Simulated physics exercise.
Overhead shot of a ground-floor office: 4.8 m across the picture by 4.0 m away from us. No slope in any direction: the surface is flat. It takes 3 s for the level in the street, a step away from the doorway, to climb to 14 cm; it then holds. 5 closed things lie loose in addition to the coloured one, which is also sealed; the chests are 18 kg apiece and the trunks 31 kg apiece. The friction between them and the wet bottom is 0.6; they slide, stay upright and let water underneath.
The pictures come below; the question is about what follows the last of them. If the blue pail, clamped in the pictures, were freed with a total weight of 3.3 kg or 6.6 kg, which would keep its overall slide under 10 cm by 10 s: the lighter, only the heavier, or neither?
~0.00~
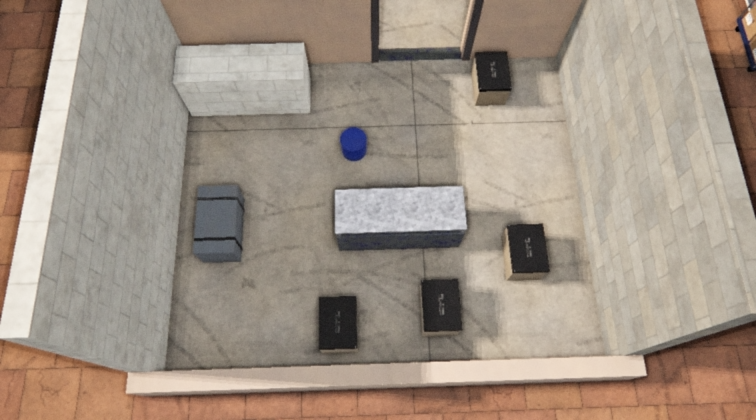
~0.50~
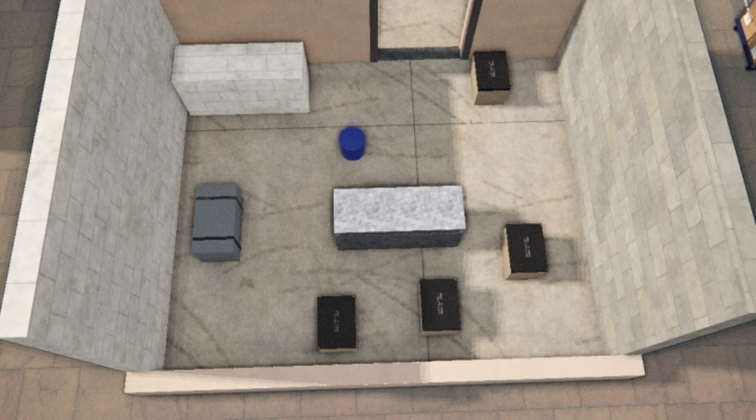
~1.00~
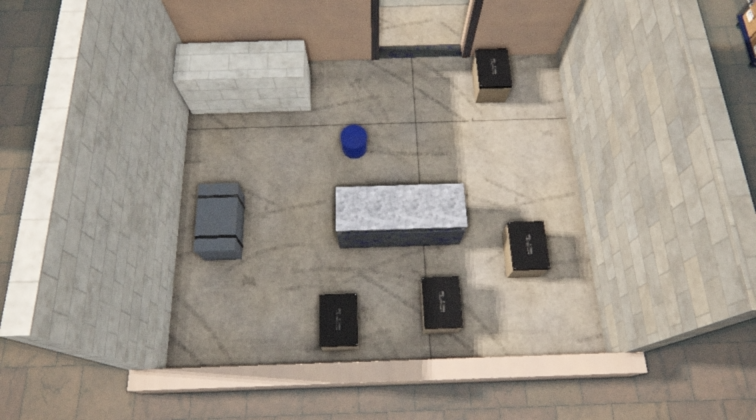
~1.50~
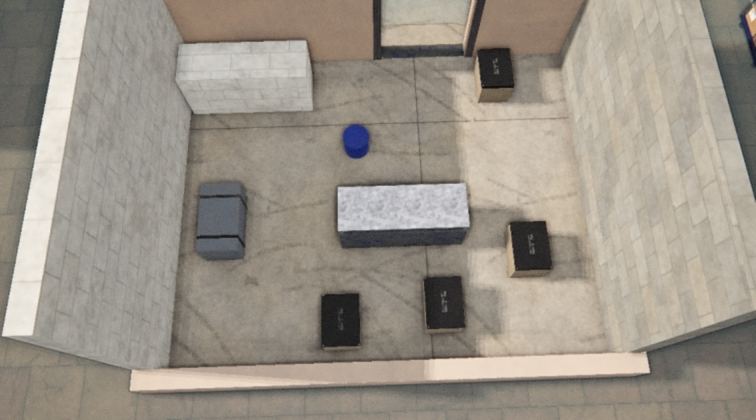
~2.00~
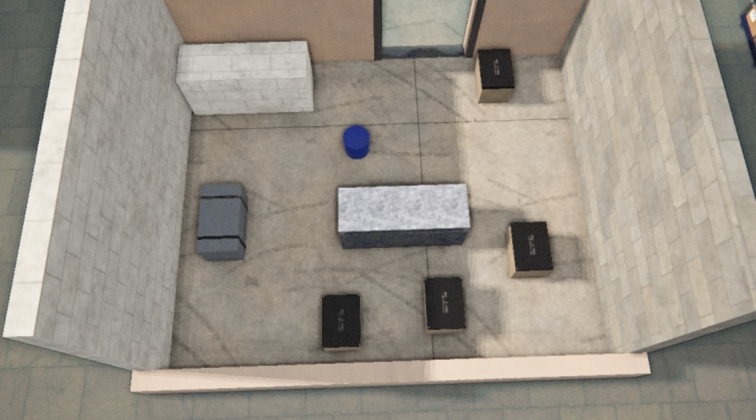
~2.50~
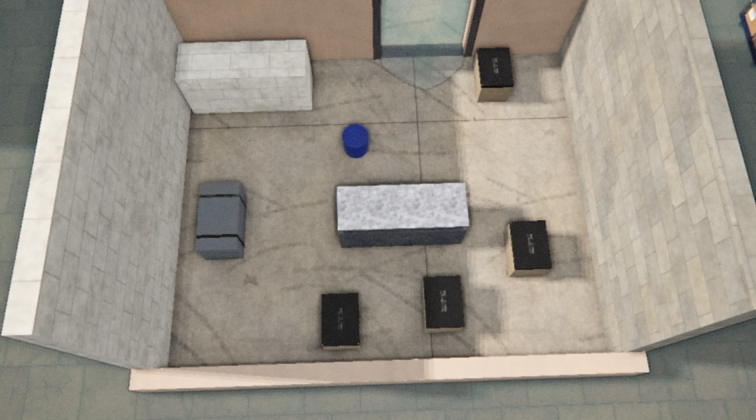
Only the heavier.
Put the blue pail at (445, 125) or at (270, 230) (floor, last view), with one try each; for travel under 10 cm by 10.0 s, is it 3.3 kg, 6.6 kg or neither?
First try none suffices, second try the heavier suffices.
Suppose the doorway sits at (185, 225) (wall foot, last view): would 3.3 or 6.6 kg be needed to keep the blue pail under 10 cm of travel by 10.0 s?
Under that setup, the heavy option is needed.
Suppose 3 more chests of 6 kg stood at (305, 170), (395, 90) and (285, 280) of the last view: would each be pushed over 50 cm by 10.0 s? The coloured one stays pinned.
Result, in turn - exceeds it; exceeds it; falls shy.
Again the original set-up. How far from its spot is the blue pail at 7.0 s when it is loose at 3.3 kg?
Shift: About 80 cm.
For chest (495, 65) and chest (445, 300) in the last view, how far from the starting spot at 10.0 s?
Respectively 0 and 0 centimetres.
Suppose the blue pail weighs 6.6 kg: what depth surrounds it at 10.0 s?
Something like 4 centimetres.
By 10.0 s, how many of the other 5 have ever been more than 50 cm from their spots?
I count 0.
After 3.5 s the blue pail would be 0 cm from its start with 3.3 kg and 0 cm from its start with 6.6 kg; 0 cm of water round it then.
After 4.5 s the blue pail would be 9 cm from its start with 3.3 kg and 0 cm from its start with 6.6 kg; 3 cm of water round it then.
After 7.0 s the blue pail would be 89 cm from its start with 3.3 kg and 0 cm from its start with 6.6 kg; 4 cm of water round it then.
After 10.0 s the blue pail would be 145 cm from its start with 3.3 kg and 0 cm from its start with 6.6 kg; 4 cm of water round it then.
